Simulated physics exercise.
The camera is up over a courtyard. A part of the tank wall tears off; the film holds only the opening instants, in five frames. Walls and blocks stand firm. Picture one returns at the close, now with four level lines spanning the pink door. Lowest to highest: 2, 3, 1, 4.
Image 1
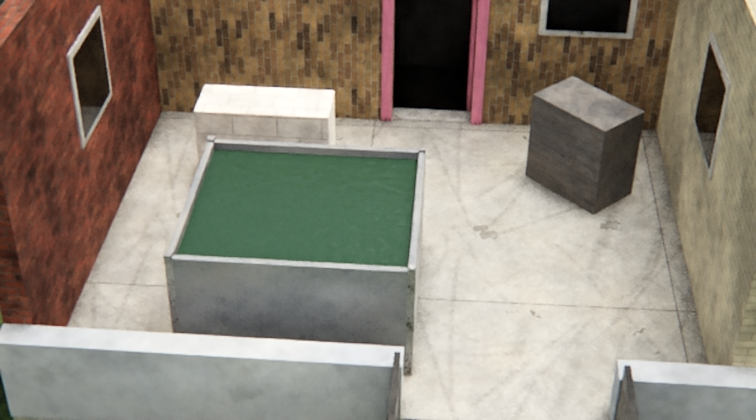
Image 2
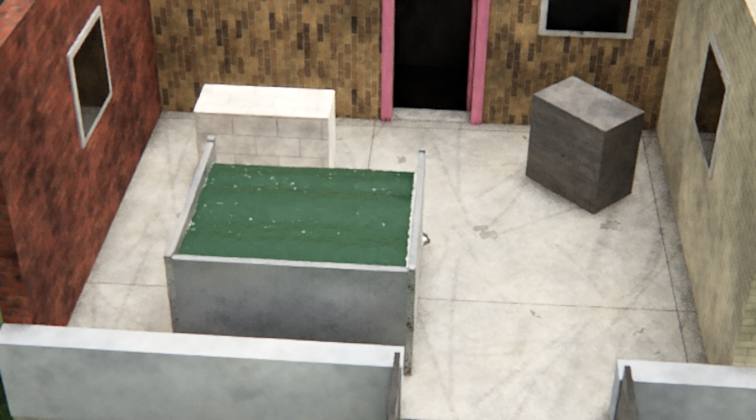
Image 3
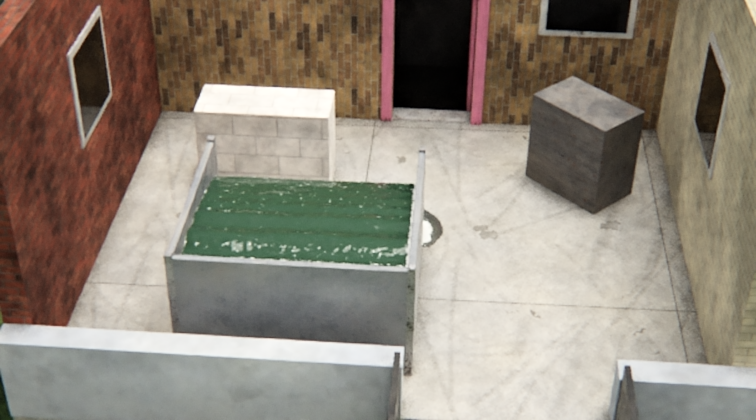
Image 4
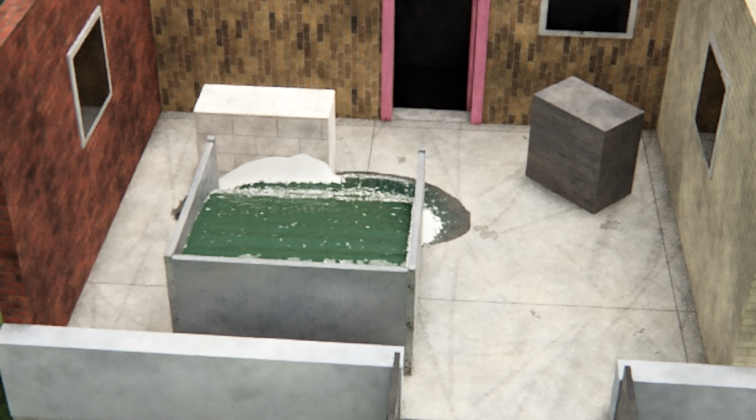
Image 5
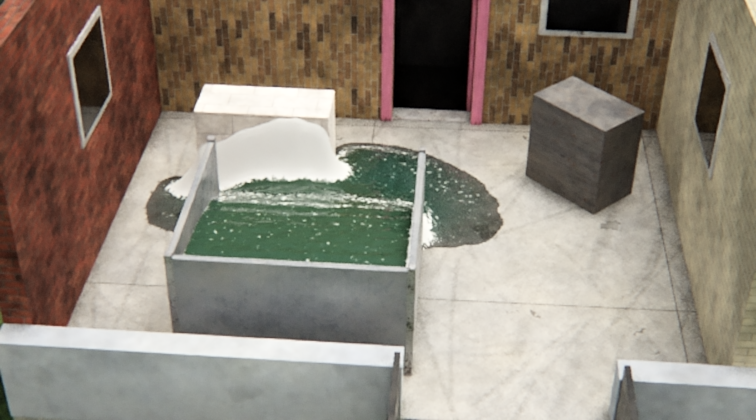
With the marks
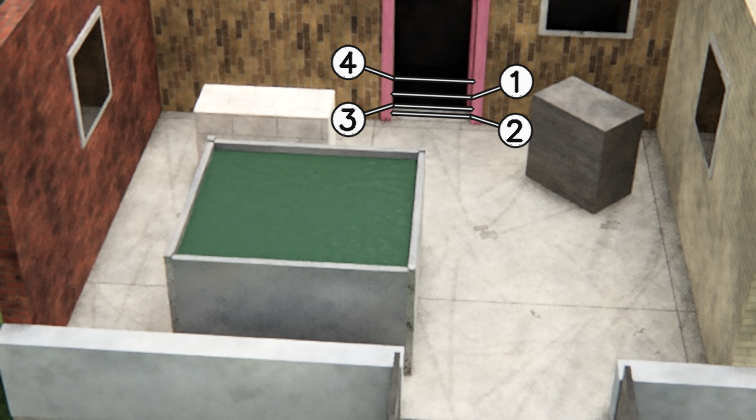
To begin with, green water sits still in a grey tank in a walled courtyard, near a low white block. The tank's far side is gone and the water level drops, its surface flecked with white. Water then spreads across the pale floor behind and to the right, foaming against the block.
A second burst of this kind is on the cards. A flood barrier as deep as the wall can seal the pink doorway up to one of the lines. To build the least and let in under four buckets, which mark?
Height 4.
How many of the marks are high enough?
One.
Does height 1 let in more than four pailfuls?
Yes, it does.
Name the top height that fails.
1.
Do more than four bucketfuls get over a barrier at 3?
Yes, it does.
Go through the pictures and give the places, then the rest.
Water in the tank at rest, its middle at (304, 208); foot of the pink doorway at (431, 121); open gate at (510, 348).
Water covers 3 % of the ground, its front hidden from here.
Water covers 7 % of the ground, its front hidden from here.
Water covers 12 % of the ground, its front hidden from here.
Water covers 19 % of the ground and shows as far out as (165, 184).
On the marked copy, 1 at (432, 95); 2 at (431, 114); 3 at (432, 107); 4 at (433, 79); from the bottom up 2, 3, 1, 4.
With 1, about 9 bucketfuls get in.
With 2, dozens of bucketfuls pour in.
With 3, dozens of bucketfuls pour in.
With 4, a splash gets over, under a bucket.
